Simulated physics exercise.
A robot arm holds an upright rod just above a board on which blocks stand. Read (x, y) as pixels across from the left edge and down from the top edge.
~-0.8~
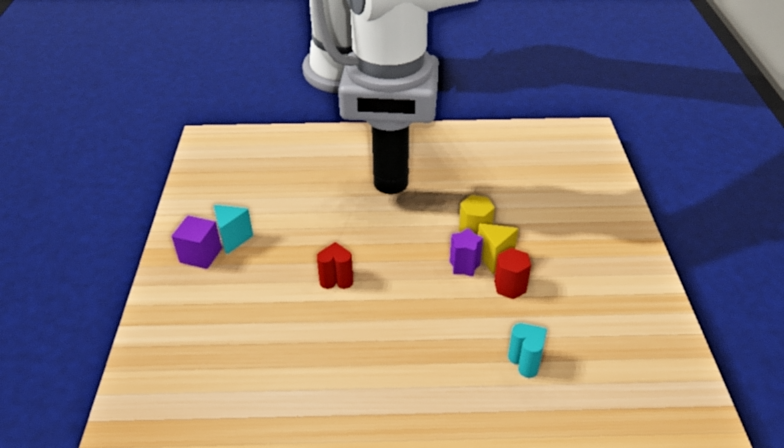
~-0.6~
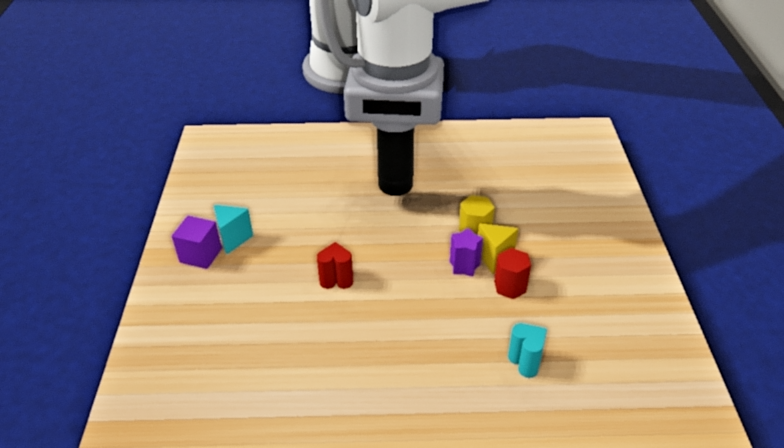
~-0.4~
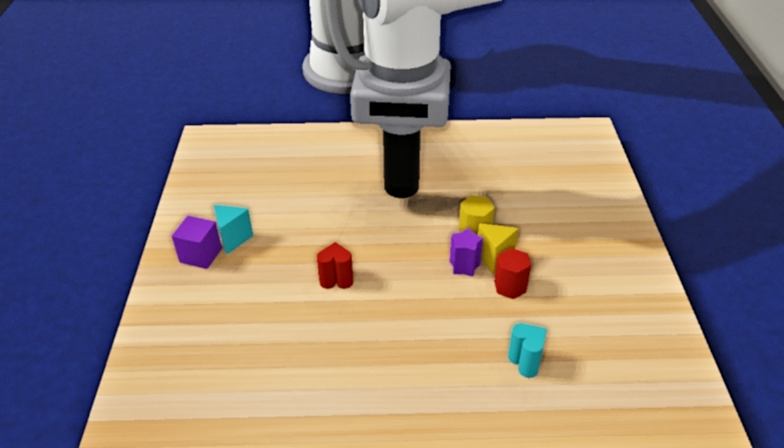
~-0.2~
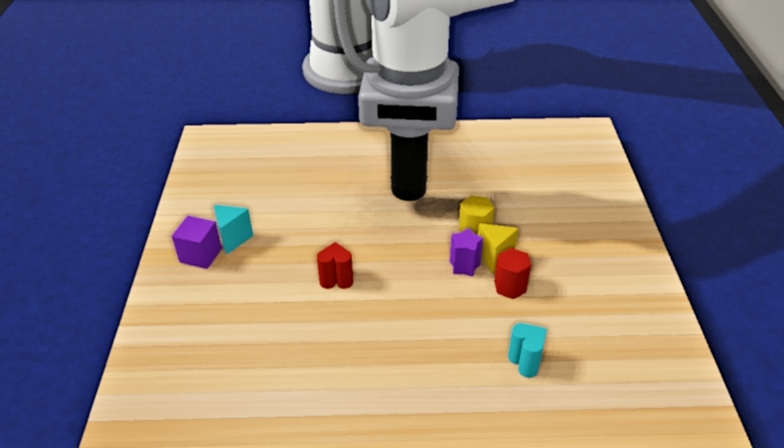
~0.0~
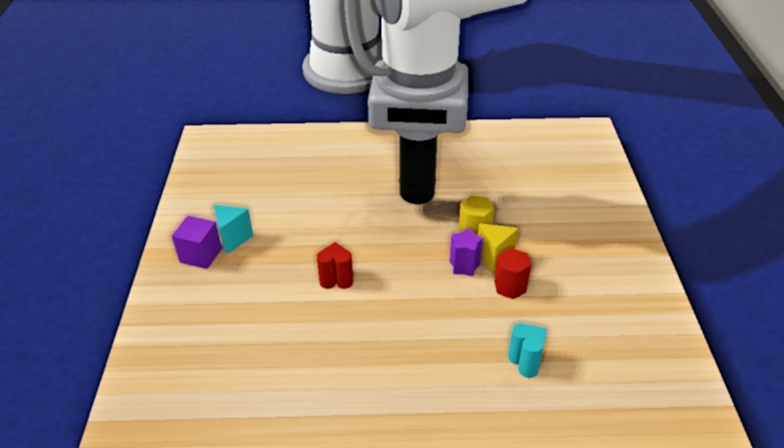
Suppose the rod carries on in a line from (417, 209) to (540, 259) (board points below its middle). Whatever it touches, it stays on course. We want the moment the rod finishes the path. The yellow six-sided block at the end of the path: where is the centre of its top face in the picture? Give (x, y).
Roughly at (582, 239).
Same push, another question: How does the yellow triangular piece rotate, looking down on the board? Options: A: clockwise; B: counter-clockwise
A
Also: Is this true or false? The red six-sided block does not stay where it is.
The statement is false.
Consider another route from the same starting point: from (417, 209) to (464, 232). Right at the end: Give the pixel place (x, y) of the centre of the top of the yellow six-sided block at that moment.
Its top middle will sit at (500, 211).
On the path given first. One third of the way, rod at (458, 209); yellow six-sided block at (489, 209).
Two thirds of the way, rod at (500, 226); yellow six-sided block at (535, 223), turned 25° anticlockwise; yellow triangular piece at (499, 235).
At the end, rod at (543, 244); yellow six-sided block at (582, 239), turned 35° anticlockwise; yellow triangular piece at (502, 238), turned 20° clockwise; red six-sided block unmoved.
